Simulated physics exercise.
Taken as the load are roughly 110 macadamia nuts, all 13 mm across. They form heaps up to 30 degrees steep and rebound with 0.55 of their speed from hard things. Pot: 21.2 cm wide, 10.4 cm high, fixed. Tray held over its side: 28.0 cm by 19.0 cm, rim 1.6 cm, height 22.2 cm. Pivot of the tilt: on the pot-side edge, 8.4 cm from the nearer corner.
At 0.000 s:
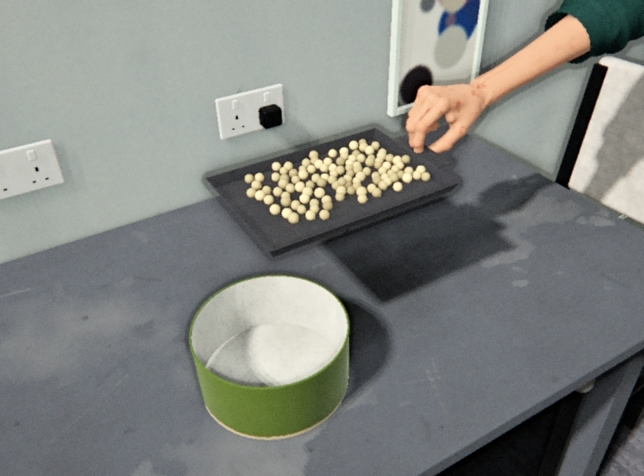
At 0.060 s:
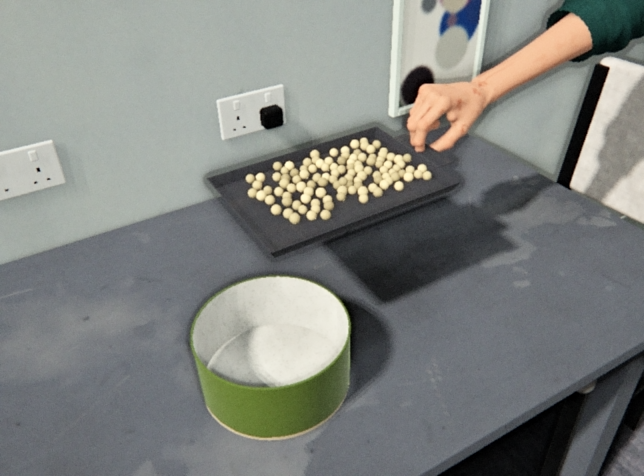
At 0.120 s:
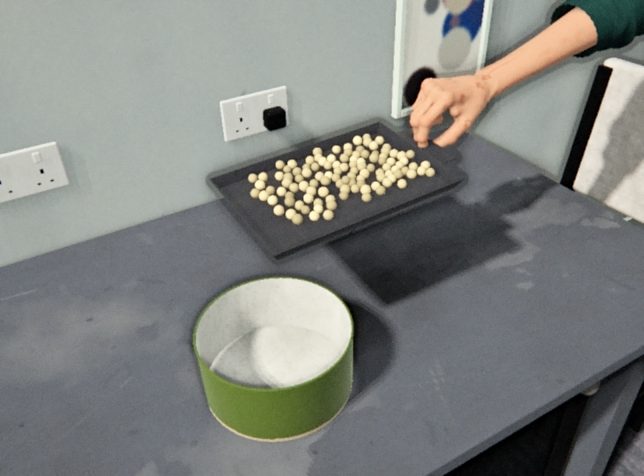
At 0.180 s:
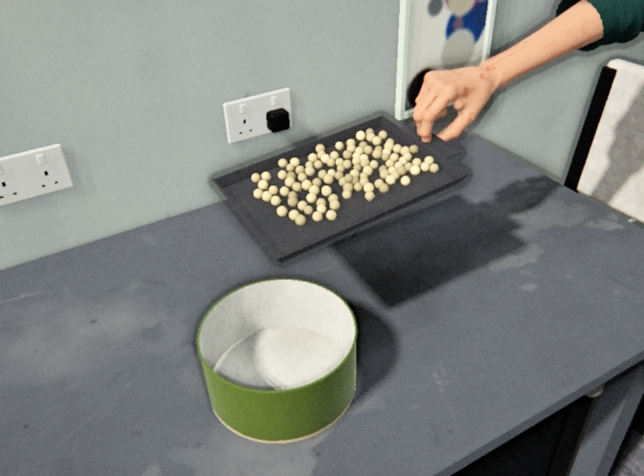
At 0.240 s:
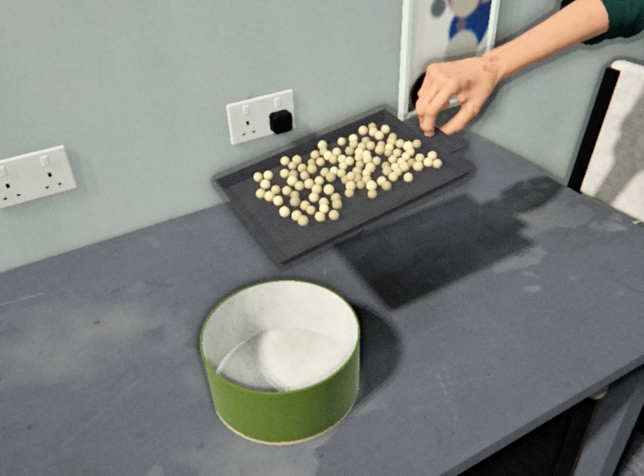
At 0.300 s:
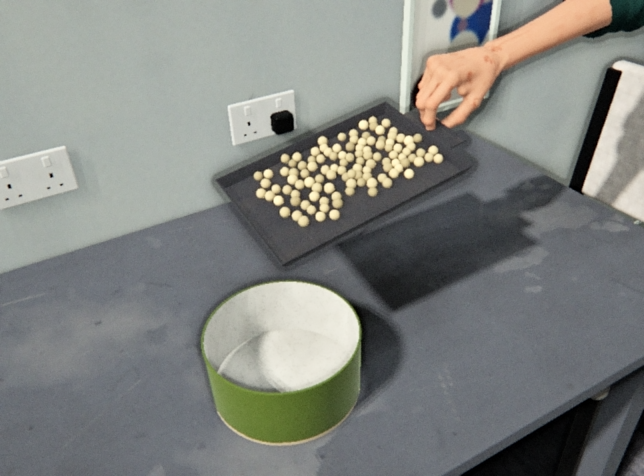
Dark tray of small pale round nuts tilting slowly, its near left corner dipping, as a hand grips the far right end.
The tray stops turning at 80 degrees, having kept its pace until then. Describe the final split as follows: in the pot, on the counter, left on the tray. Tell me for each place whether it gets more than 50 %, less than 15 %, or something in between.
I expect pot: More than 50 %, counter: Less than 15 %, tray: Less than 15 %.
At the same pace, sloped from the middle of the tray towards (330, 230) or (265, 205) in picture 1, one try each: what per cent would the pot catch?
The share comes to roughly 90 in a hundred, then roughly 35 in a hundred.
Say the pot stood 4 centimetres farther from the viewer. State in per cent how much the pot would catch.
Close to 100 per cent, then.
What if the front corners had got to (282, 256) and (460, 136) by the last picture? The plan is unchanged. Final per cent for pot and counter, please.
Split: Pot = 70, counter = 30.
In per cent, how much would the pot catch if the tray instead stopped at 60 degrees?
You'd end up with some 95 % in the pot.
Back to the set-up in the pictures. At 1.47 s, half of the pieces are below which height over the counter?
Roughly 20 cm.
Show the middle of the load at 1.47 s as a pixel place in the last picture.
Approximately (276, 263) in the final picture.
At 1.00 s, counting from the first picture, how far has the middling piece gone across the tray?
15 cm.
After 1.00 s, tilt 43 degrees; the tray holds 90 %, the pot 5 %.
After 1.47 s, tilt 65 degrees; the tray holds 55 %, the pot 25 %.
After 2.01 s, tilt 80 degrees; the tray holds 0 %, the pot 100 %.
In the end, at 2.7 s, pot 100 %, counter 0 %, tray 0 %.
